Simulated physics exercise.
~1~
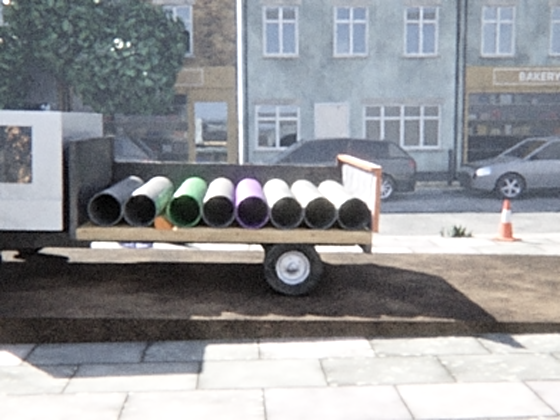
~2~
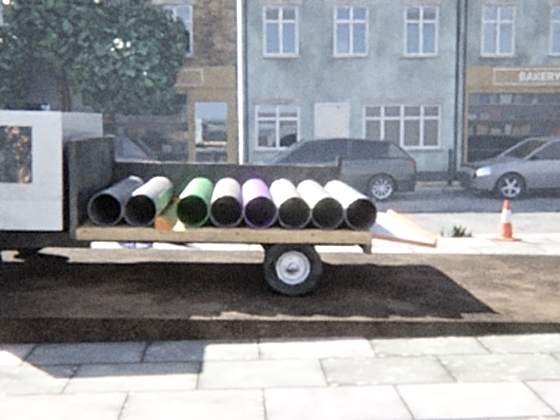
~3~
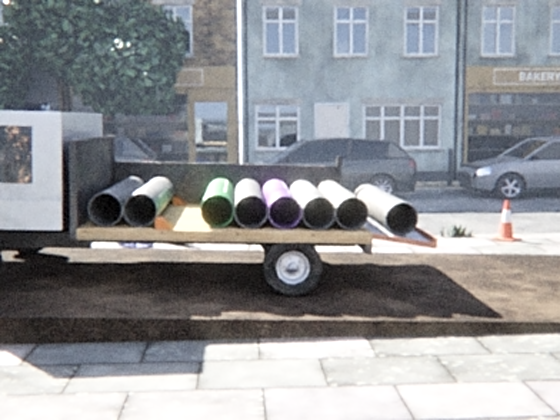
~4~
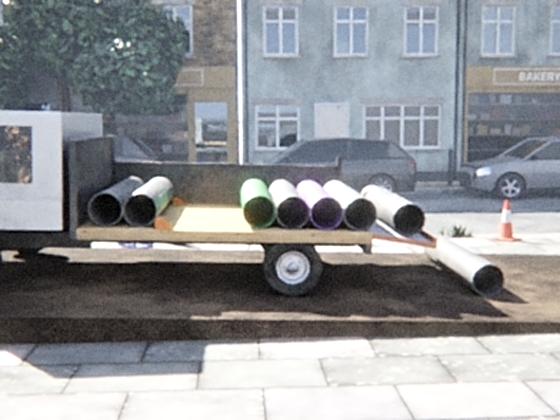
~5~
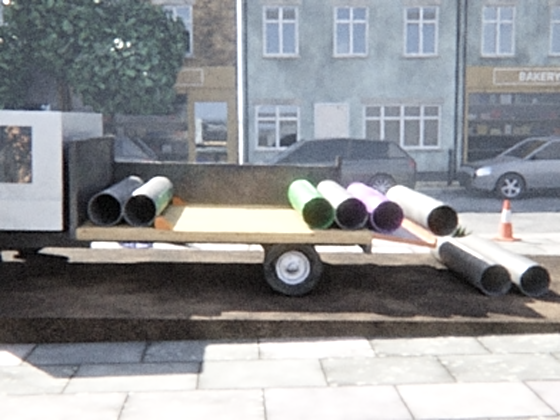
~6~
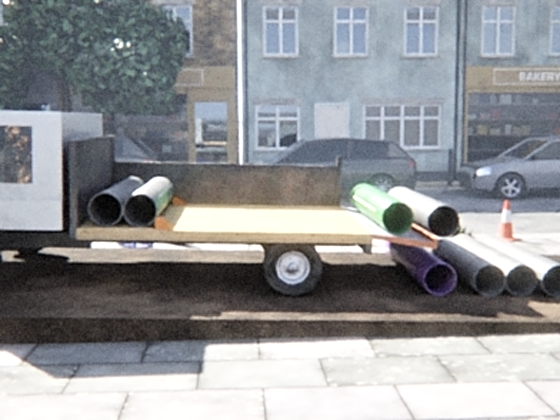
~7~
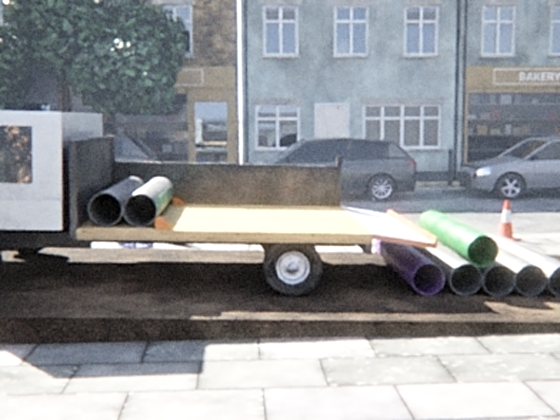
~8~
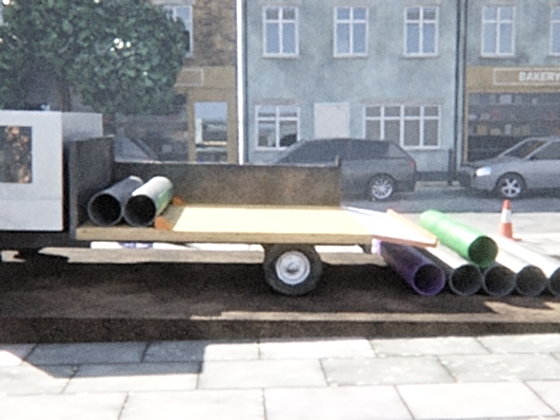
Pipes rolling right off a flatbed as its tailgate drops, piling on the ground with green on top, two staying aboard.
